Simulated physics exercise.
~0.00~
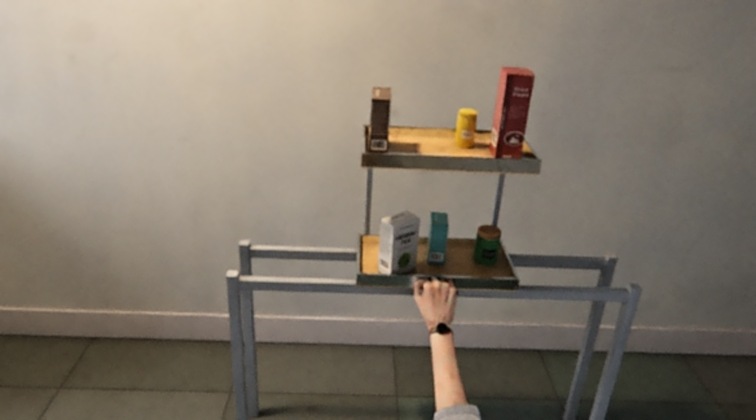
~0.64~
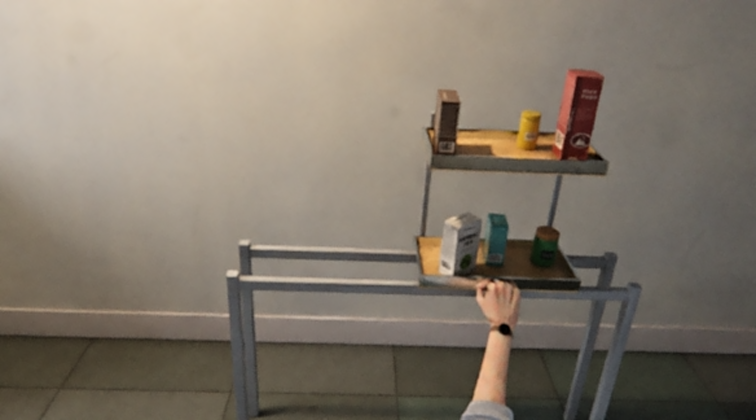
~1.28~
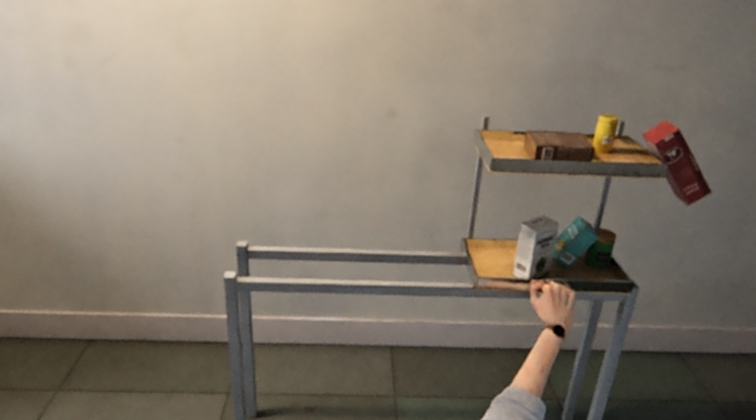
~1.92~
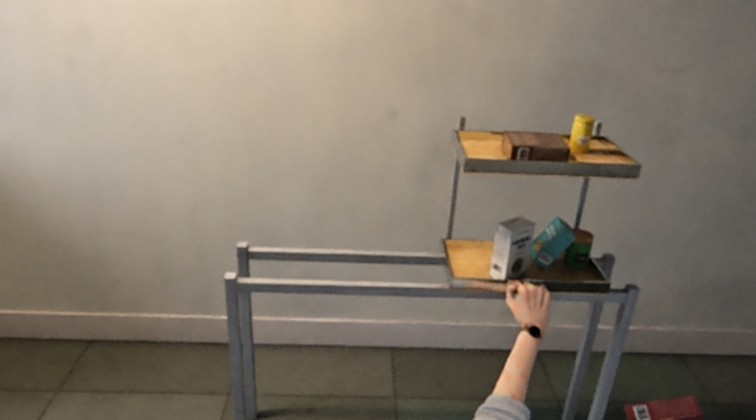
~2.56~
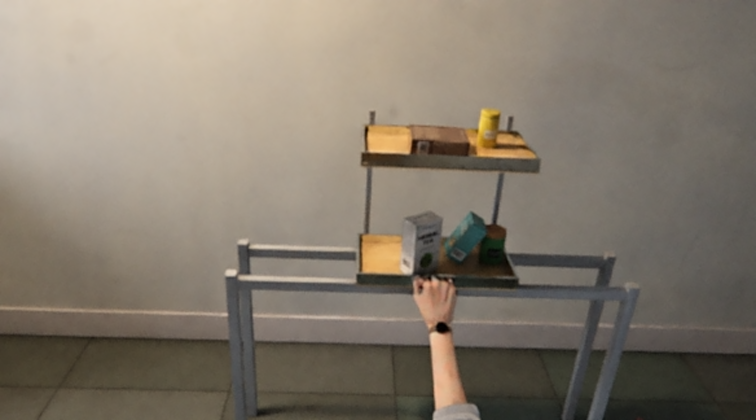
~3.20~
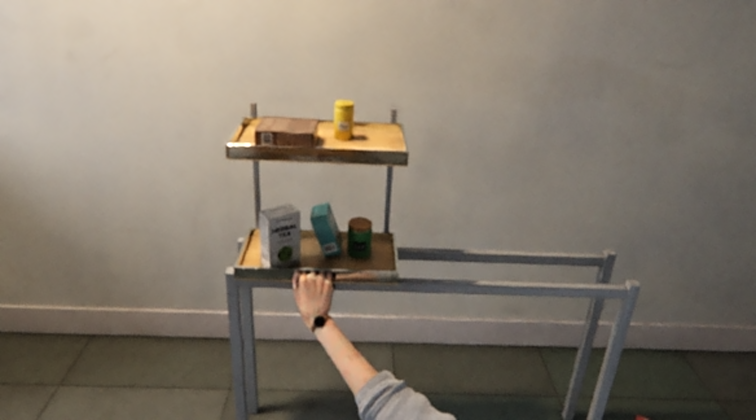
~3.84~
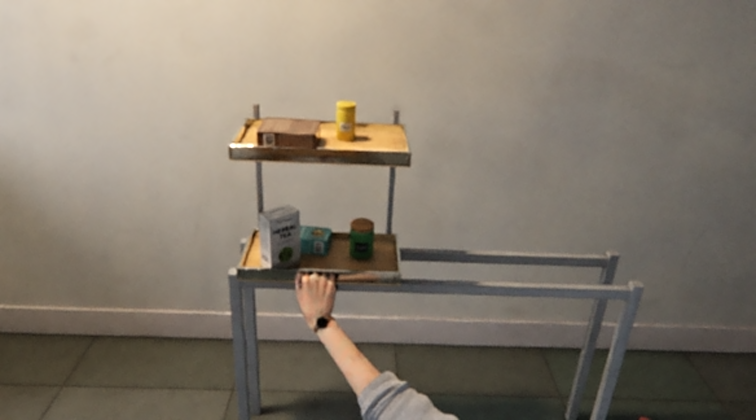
At first, a hand grips the front of a two-level tray on metal rails, with a brown packet, yellow shaker and red carton above and a white packet, turquoise packet and green jar below. The hand pushes the tray to the right with everything upright. At the right end, the red carton tumbles off the edge, the brown packet falls onto its side and the turquoise packet leans toward the jar. As the tray travels back left, the carton lies on the floor. At the left end, the turquoise packet tips over, while the white packet, jar and shaker remain standing.
